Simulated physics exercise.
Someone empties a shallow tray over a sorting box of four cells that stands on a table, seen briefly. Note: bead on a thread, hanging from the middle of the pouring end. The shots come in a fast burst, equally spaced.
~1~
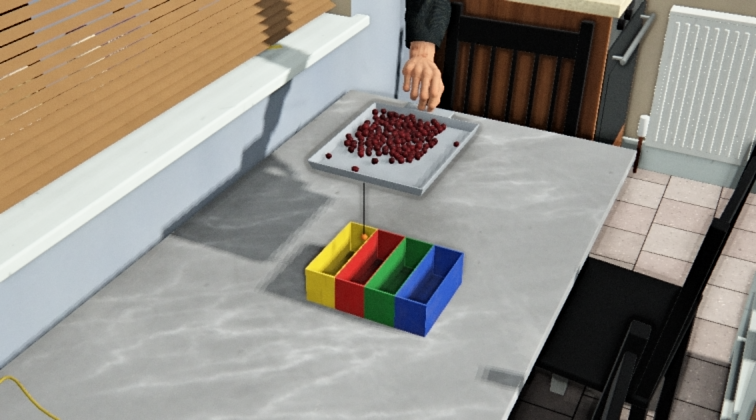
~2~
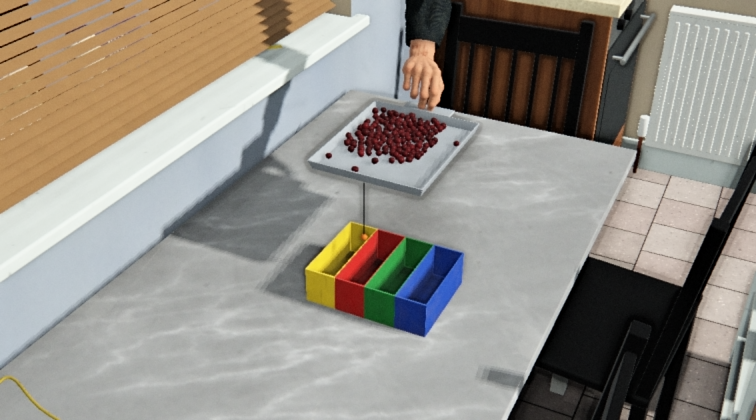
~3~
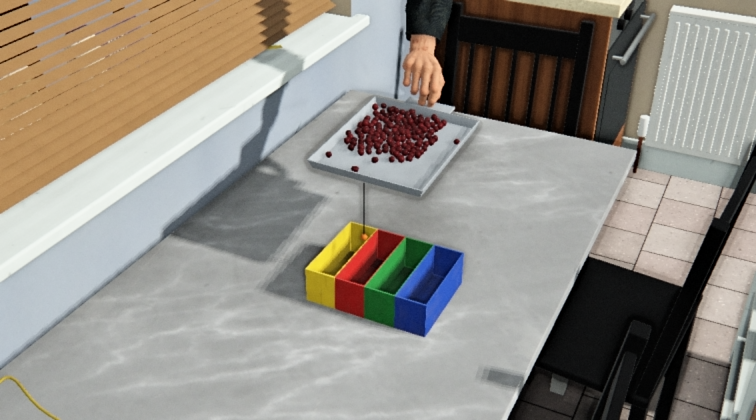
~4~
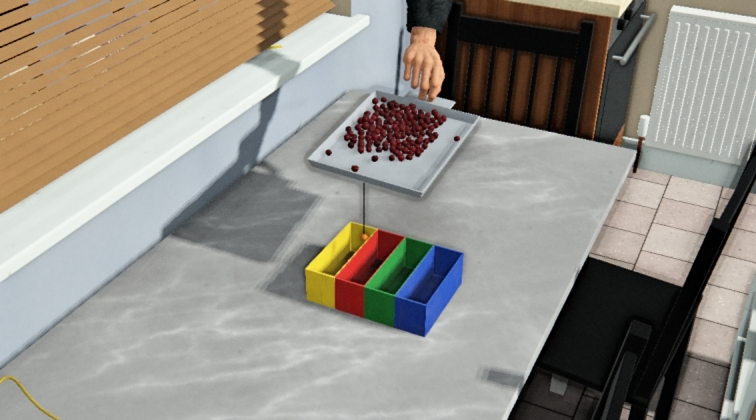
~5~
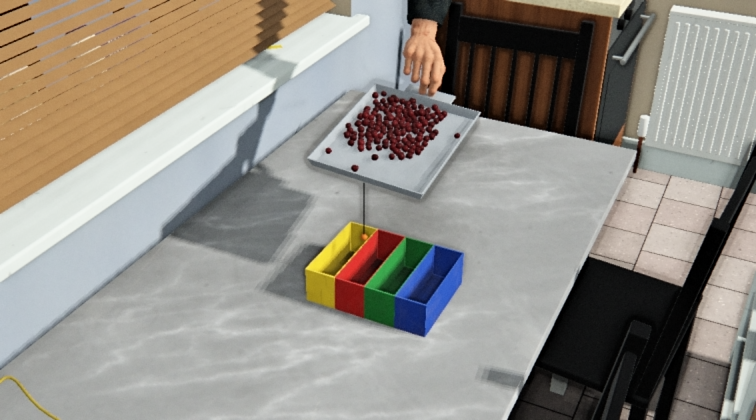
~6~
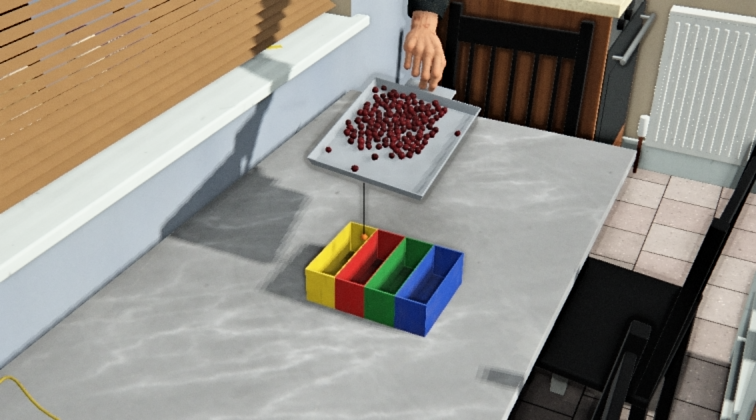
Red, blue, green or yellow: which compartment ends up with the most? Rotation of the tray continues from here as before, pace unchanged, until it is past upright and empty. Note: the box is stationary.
The green one.
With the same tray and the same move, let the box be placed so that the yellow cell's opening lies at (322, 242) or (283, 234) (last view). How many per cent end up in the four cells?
Close to 80 in a hundred, followed by close to 10 in a hundred.
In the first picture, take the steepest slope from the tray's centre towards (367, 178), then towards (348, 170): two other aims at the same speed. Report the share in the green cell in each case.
I'd say roughly 20 percent with the first slope, 0 percent with the other.
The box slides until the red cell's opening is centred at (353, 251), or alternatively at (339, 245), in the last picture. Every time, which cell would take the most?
In the first case it's the blue one, in the second it's the blue one.
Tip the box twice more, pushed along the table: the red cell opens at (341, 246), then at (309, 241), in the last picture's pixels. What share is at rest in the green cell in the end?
Some 10 percent in the first case, 0 percent in the second.
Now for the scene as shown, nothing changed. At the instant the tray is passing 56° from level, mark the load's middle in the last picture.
Somewhere near pixel (401, 173).
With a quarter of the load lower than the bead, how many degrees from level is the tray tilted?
It's turned some 75 degrees by then.
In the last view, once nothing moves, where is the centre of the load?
Around (401, 295).
Soon after the last picture, tray tipped steeply; most on the tray; a small part in the blue cell; a small part in the green cell; a stray few in the red cell; a stray few falling or outside the box.
A little later, tray tipped right over; a small part on the tray; about half in the green cell; about a quarter in the blue cell; a small part in the red cell; a small part falling or outside the box.
Later still, tray tipped past a quarter turn; about half in the green cell; about a quarter in the blue cell; a small part in the red cell; a stray few in the yellow cell; a stray few falling or outside the box.
At rest, tray tipped past a quarter turn; about half in the green cell; about a quarter in the blue cell; a small part in the red cell; a stray few in the yellow cell; a stray few outside the box.
